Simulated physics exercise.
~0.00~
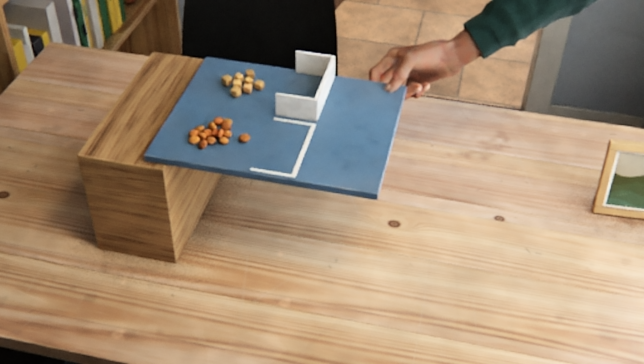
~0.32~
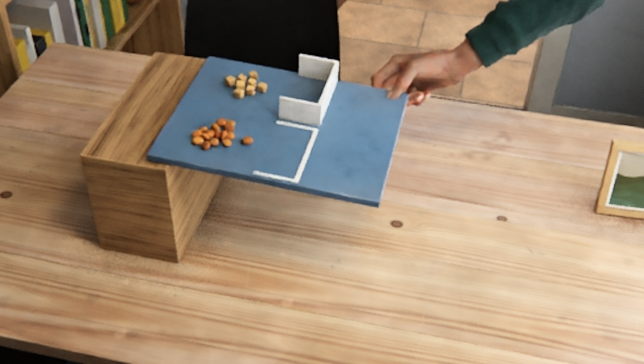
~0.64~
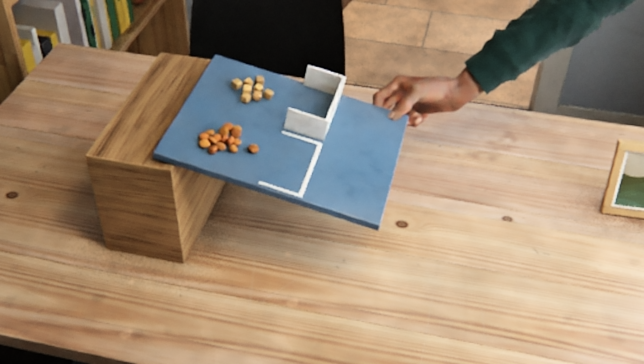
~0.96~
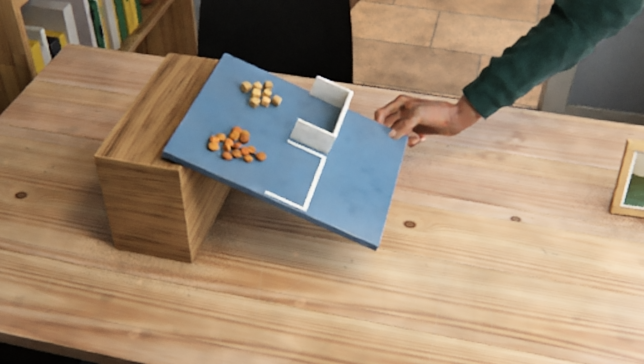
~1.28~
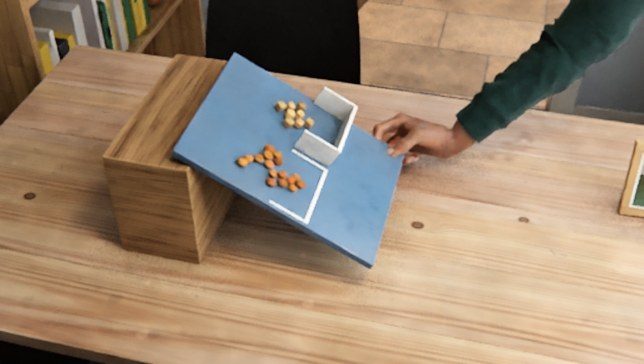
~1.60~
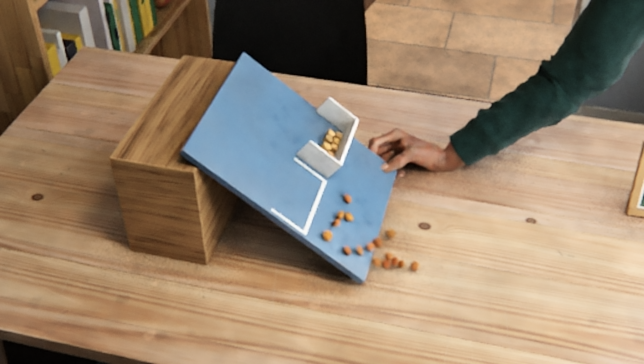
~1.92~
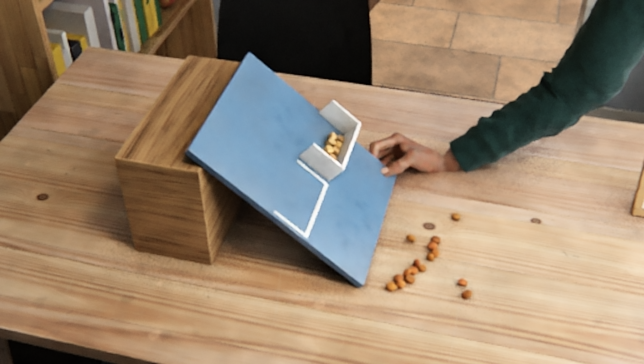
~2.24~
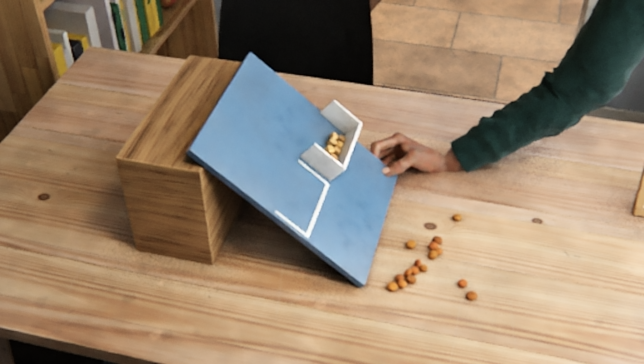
On a wooden table, a hand tilts a blue board, spilling orange bits while yellowish ones stay caught.
